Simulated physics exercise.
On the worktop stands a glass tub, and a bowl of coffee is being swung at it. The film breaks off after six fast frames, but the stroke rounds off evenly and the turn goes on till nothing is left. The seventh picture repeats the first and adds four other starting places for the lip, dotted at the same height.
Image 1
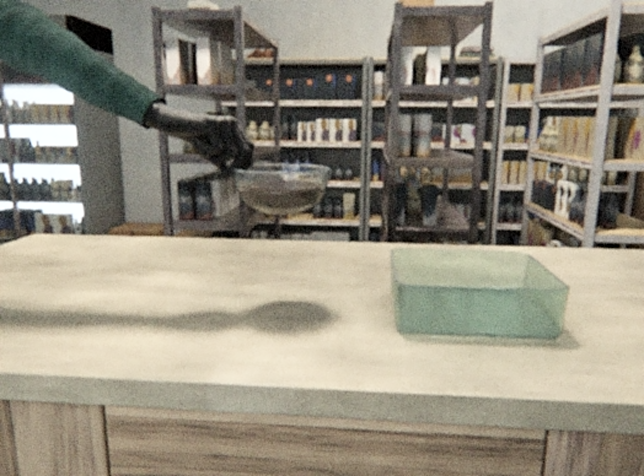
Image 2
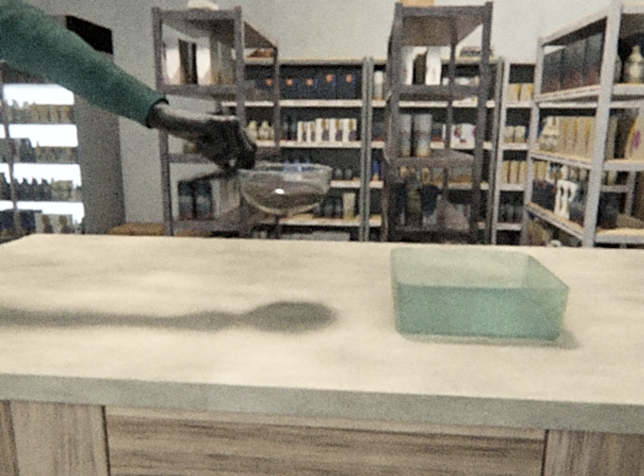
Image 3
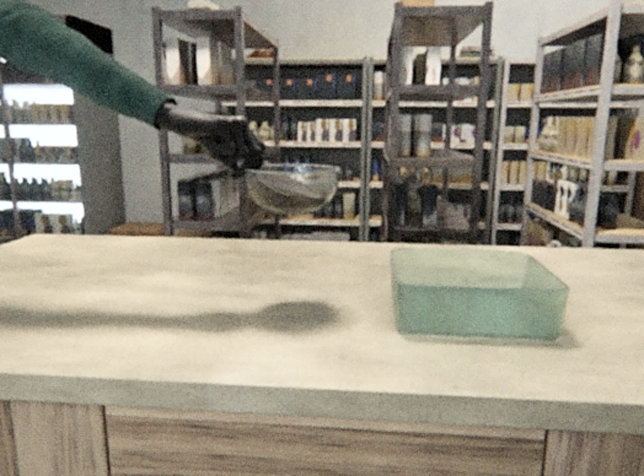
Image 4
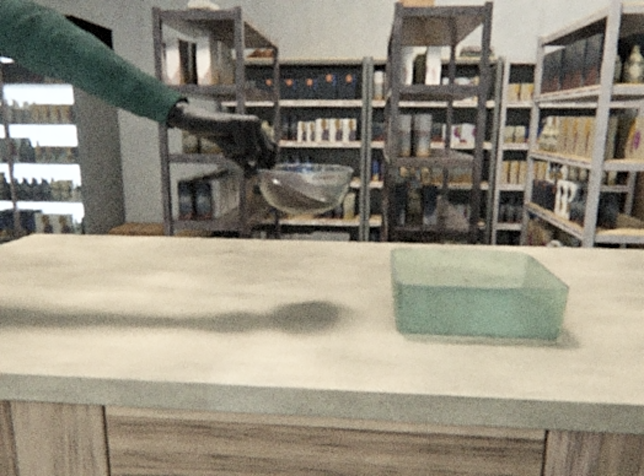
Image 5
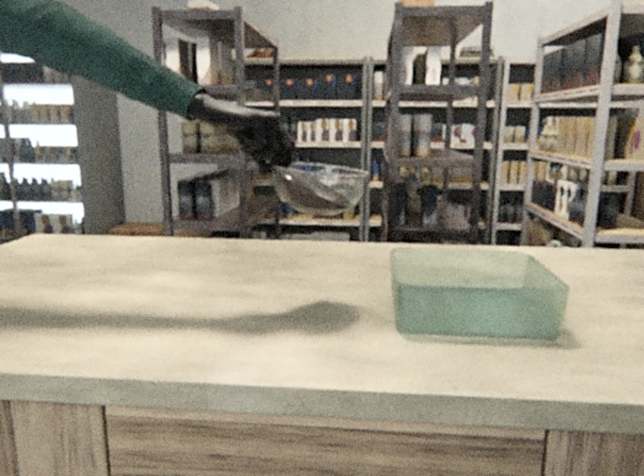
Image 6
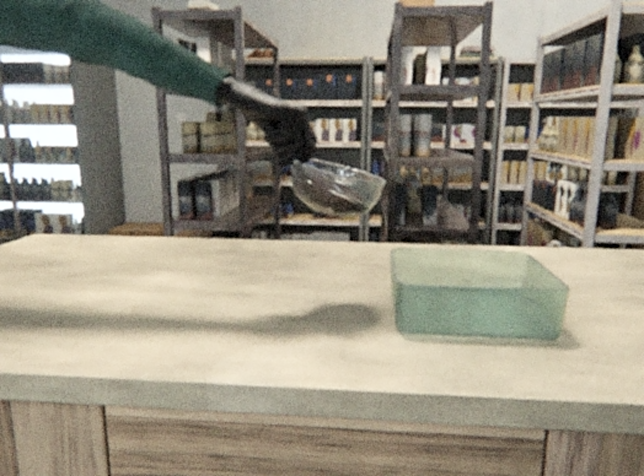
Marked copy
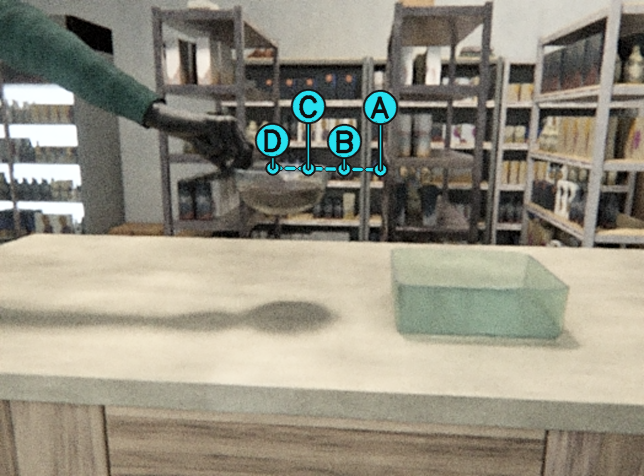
An arm in a green sleeve held a clear bowl of liquid above a pale worktop, barely moving at first, then carried it a little to the right and tilted it, while a greenish glass tub stayed still.
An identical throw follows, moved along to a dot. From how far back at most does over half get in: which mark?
D is the one.
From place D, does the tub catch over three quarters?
No.
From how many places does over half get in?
All of them.
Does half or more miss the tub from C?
No, that is safe.
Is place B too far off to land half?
No.
In cyan, A at (380, 169); B at (344, 169); C at (308, 168); D at (272, 168).
Choosing A, about 64 % lands in the tub, 4 % falls short and 33 % goes beside or beyond.
Choosing B, about 89 % lands in the tub, 6 % falls short and 5 % goes beside or beyond.
Choosing C, about 78 % lands in the tub, 12 % falls short and 10 % goes beside or beyond.
Choosing D, about 61 % lands in the tub, 30 % falls short and 9 % goes beside or beyond.
